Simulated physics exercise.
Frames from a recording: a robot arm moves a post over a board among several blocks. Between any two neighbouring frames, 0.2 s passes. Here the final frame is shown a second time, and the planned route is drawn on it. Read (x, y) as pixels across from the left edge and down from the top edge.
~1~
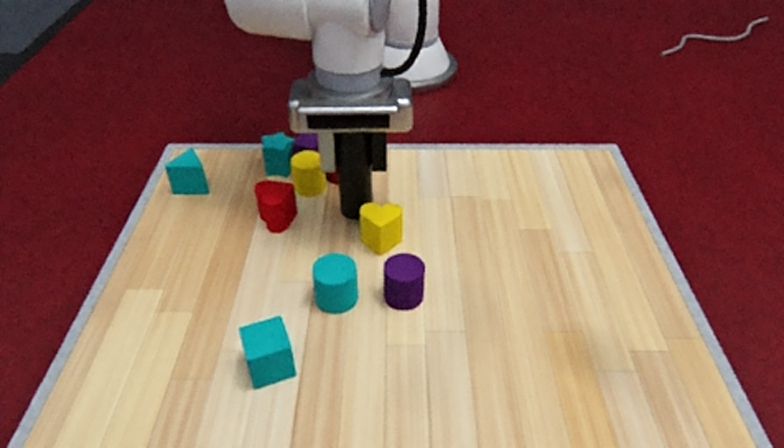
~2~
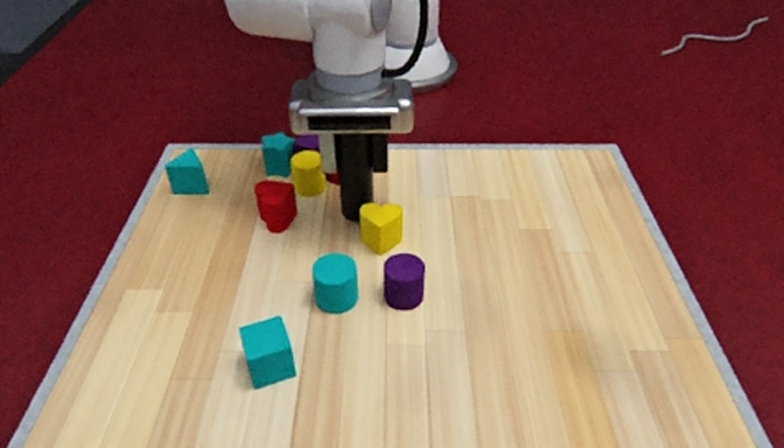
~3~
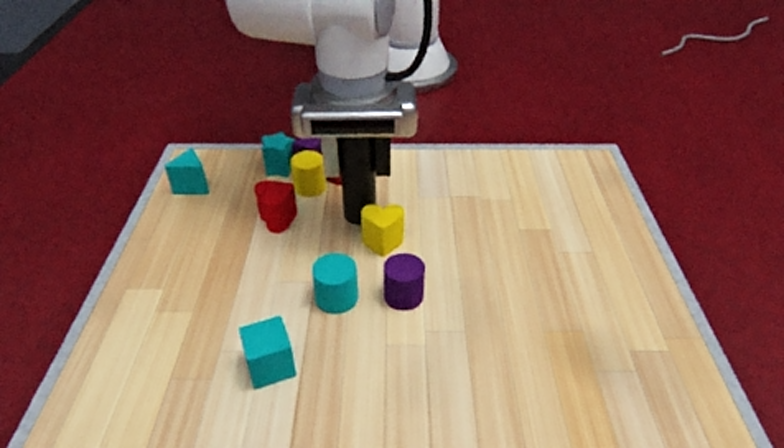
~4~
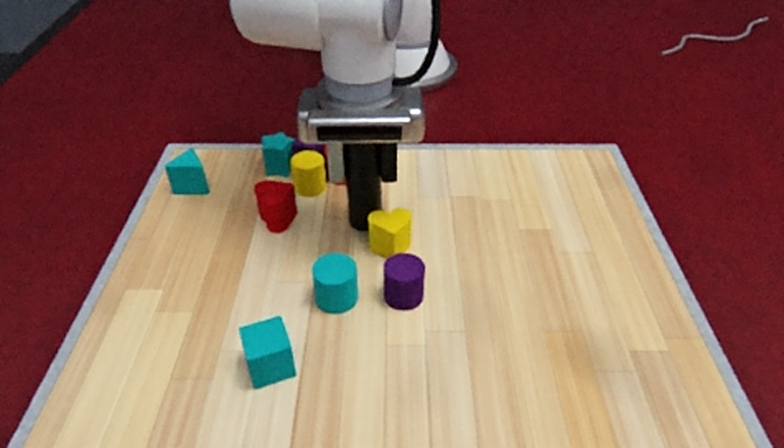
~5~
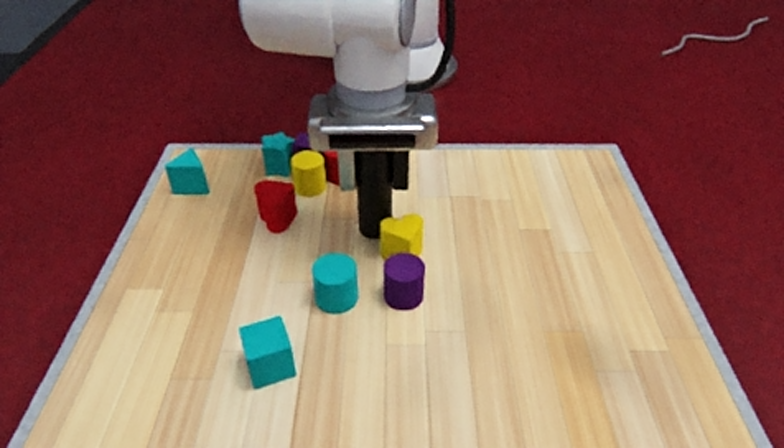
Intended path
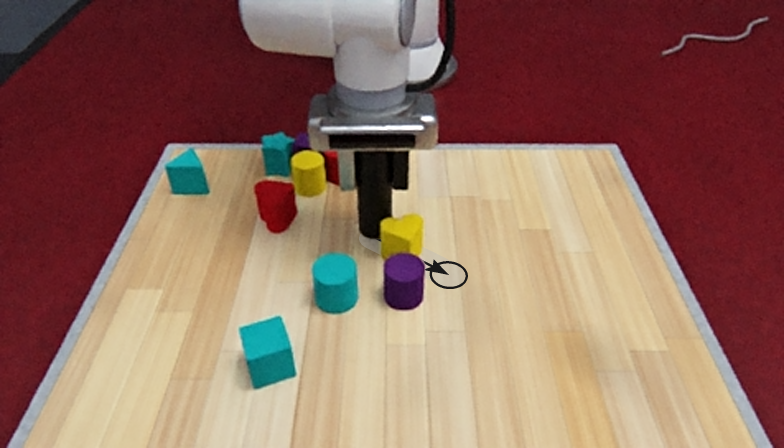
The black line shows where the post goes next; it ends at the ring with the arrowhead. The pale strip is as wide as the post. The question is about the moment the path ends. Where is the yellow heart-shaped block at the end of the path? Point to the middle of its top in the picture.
So, by the moment the path ends, you'll find the top centre of the yellow heart-shaped block at (480, 260).
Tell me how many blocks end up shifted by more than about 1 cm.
My count: 1.
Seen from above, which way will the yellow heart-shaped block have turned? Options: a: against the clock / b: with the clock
Correct choice: A.
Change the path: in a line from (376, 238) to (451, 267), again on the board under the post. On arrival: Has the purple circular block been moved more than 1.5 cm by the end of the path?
Answer: No.
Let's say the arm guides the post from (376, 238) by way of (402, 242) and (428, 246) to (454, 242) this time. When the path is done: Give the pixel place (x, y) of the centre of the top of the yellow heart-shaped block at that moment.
It will likely be found at (429, 238).
Drawn move, in a line from (376, 238) to (449, 275).
What follows on the original path. Halfway along, post (412, 246); yellow heart-shaped block (440, 240), turned 30° anticlockwise.
At the end, post (450, 265); yellow heart-shaped block (480, 260), turned 35° anticlockwise; purple circular block still.
